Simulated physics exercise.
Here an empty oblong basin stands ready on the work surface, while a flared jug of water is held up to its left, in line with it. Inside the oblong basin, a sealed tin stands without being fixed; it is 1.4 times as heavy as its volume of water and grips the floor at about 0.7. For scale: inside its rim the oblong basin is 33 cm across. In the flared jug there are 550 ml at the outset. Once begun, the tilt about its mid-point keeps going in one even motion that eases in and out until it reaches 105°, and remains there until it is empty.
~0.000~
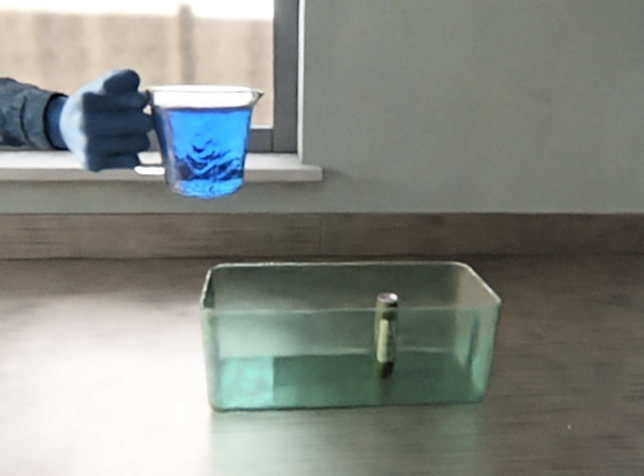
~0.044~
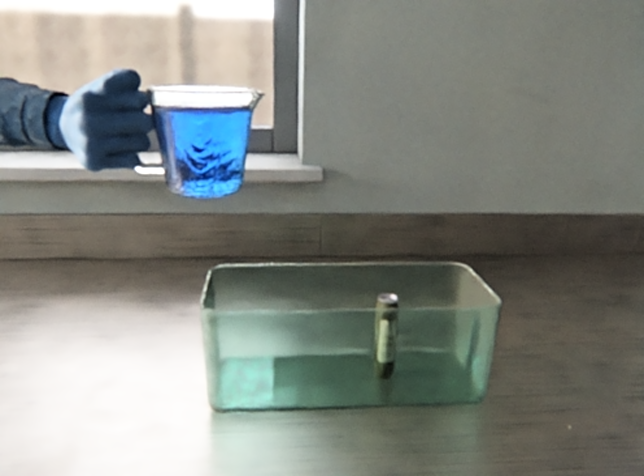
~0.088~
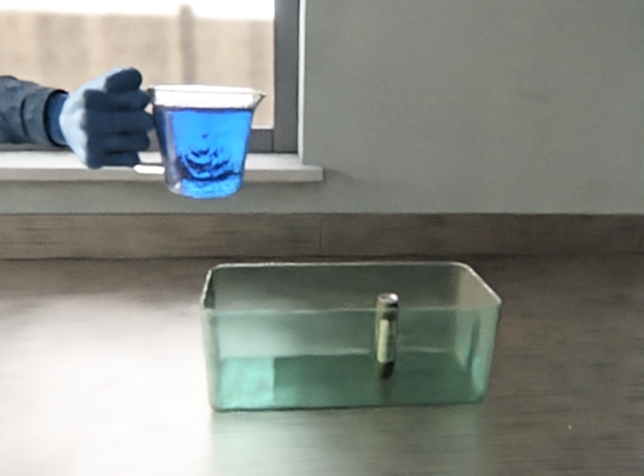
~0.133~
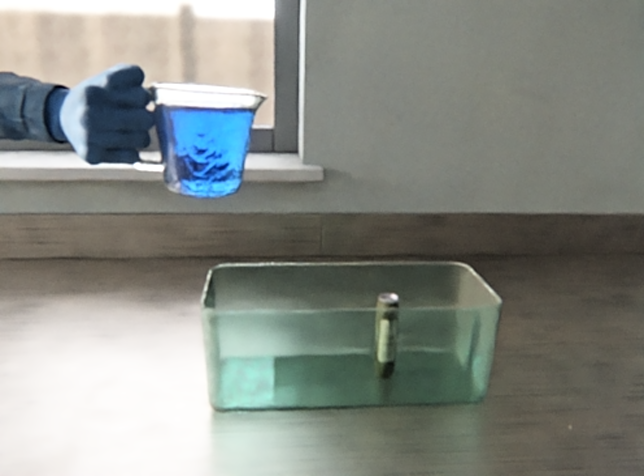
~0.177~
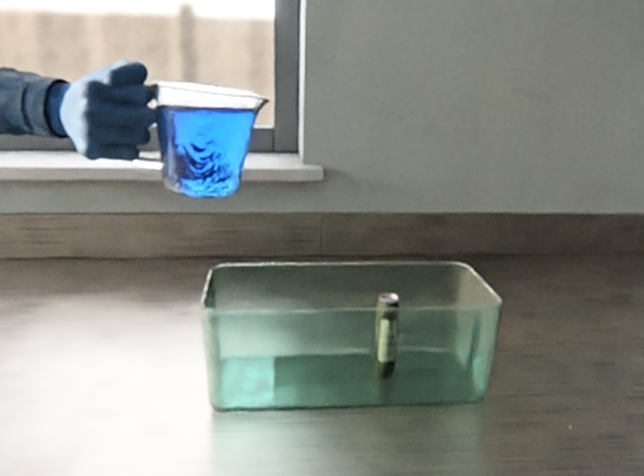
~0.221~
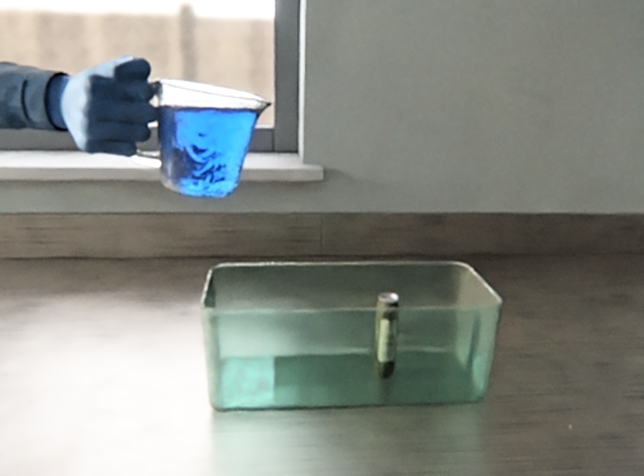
A blue-gloved hand reaches in from the left, holding a flared clear jug of bright blue water in front of a window, above a brownish-grey work surface seen from the front and slightly above. Below and to the right sits a greenish see-through oblong basin with a small, dark upright tin inside. The jug stays nearly still, then the hand slowly tilts it slightly rightward, while the camera remains still.
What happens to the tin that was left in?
Looks like it can take it.
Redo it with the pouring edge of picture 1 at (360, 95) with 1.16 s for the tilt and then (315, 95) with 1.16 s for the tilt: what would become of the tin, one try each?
Trial 1 - tin stays standing; trial 2 - tin tips.
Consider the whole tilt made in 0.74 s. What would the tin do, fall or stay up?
Result: Tin upright.
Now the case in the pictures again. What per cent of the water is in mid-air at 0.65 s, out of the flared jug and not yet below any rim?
Near 20 per cent at that moment.
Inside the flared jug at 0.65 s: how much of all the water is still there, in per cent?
At that time about 76 in a hundred parts are still held.
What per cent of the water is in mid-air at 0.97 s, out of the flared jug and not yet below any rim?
Near 22 percent.
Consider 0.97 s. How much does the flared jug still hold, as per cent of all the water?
18 in a hundred, give or take.
By 0.65 s the tilt is 63° and 76 per cent is still to pour; the tin stands where it began.
By 0.97 s the tilt is 98° and 18 per cent is still to pour; the tin stands where it began.
By 1.30 s the tilt is 105° and 0 per cent is still to pour; the tin stands where it began.
By 1.66 s the tilt is 105° and 0 per cent is still to pour; the tin stands where it began.
At rest the tin stands where it began.
